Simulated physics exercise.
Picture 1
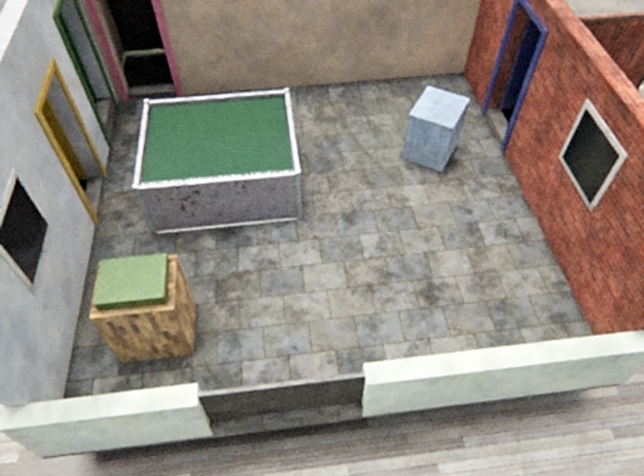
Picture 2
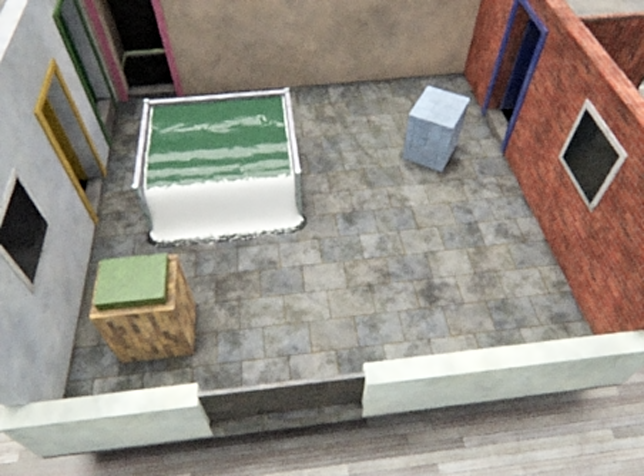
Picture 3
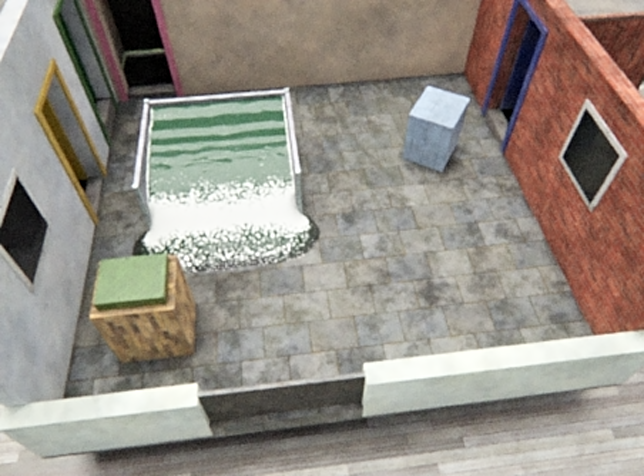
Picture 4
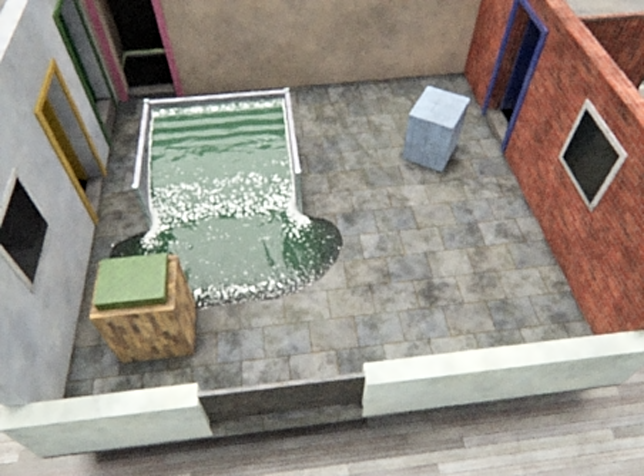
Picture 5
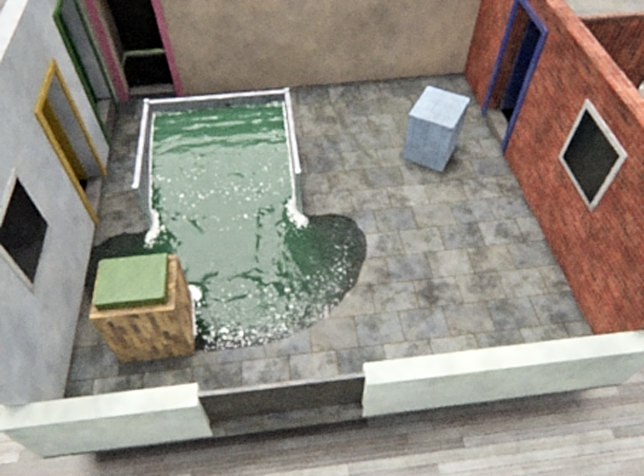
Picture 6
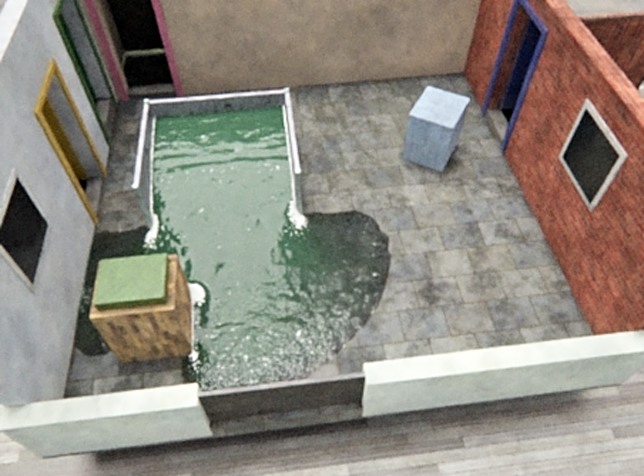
Green water fills a large pale-walled tank at the back left of a grey paved yard, seen from above by a still camera. A wooden block with a green top stands at front left and a pale blue block at back right, between a grey wall with yellow-framed openings and a red brick wall. The tank's front gives way, and foaming water pours out, spreading forward and sideways around the wooden block.
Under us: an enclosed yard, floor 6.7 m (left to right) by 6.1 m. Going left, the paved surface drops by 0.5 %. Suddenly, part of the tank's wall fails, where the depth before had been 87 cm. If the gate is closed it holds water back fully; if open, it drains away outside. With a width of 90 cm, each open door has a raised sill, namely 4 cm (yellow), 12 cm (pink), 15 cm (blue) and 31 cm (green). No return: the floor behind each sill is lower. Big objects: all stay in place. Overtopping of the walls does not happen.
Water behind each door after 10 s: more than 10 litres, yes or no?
Yellow door: Yes; pink door: Yes; blue door: No; green door: No.
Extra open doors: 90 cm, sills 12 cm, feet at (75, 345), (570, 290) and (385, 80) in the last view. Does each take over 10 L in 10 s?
In sequence the answers are more than that, more than that and less than that.
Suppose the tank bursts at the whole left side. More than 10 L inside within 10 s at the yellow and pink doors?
Compared with that limit, yellow goes higher while pink goes higher.
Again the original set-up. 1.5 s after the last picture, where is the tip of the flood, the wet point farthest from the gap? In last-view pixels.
About pixel (593, 360).
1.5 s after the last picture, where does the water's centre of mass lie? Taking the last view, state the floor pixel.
Its balance point sits around (243, 289).
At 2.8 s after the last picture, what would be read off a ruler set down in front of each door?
Depth readings (cm): Yellow = 7; pink = 16; blue = 2; green = 3.
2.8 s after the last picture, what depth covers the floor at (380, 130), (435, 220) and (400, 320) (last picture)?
0, 2, 12 cm.
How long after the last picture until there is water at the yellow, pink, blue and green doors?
Yellow: 1.2 s; pink: 2.2 s; blue: 2.8 s; green: 2.0 s.
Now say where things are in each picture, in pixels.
In the first picture, the tank at (218, 139) is whole and still, 87 cm deep.
In the second picture, the front is at (154, 240), 1.1 m from the gap at (225, 211); 0.4 m2 of floor is under water; 87 cm left at the back of the tank.
In the third picture, water pours out at (225, 211) and has run 1.3 m, to a hidden place; typically 14 cm deep outside, 85 cm at the tank's back.
In the fourth picture, the front is at a hidden place, 1.7 m from the gap at (225, 213); 3.5 m2 of floor is under water; 76 cm left at the back of the tank.
In the fifth picture, the front is at a hidden place, 2.1 m from the gap at (226, 214); 5.7 m2 of floor is under water; 74 cm left at the back of the tank.
In the sixth picture, the front is at a hidden place, 2.7 m from the gap at (226, 214); 7.9 m2 of floor is under water; 70 cm left at the back of the tank.
Then, 0.7 s after the last picture water covers 35 % of the floor and is deepest (53 cm) near (246, 403); yellow door not reached, pink door not reached, blue door not reached, green door not reached.
Then, 1.5 s after the last picture water covers 45 % of the floor and is deepest (46 cm) near (107, 420); yellow door 6 cm at the sill, 0 L in, pink door not reached, blue door not reached, green door not reached.
Then, 2.8 s after the last picture water covers 60 % of the floor and is deepest (34 cm) near (593, 360); yellow door 7 cm at the sill, 1 L in, pink door 16 cm at the sill, 3 L in, blue door 2 cm at the sill, 0 L in, green door 3 cm at the sill, 0 L in.
Then, 5.3 s after the last picture water covers 95 % of the floor and is deepest (20 cm) near (458, 77); yellow door 7 cm at the sill, 30 L in, pink door 16 cm at the sill, 79 L in, blue door 14 cm at the sill, 2 L in, green door 11 cm at the sill, 0 L in.
Then, 9.3 s after the last picture water covers 95 % of the floor and is deepest (15 cm) near (236, 134); yellow door 5 cm at the sill, 41 L in, pink door 9 cm at the sill, 90 L in, blue door 7 cm at the sill, 4 L in, green door 8 cm at the sill, 0 L in.
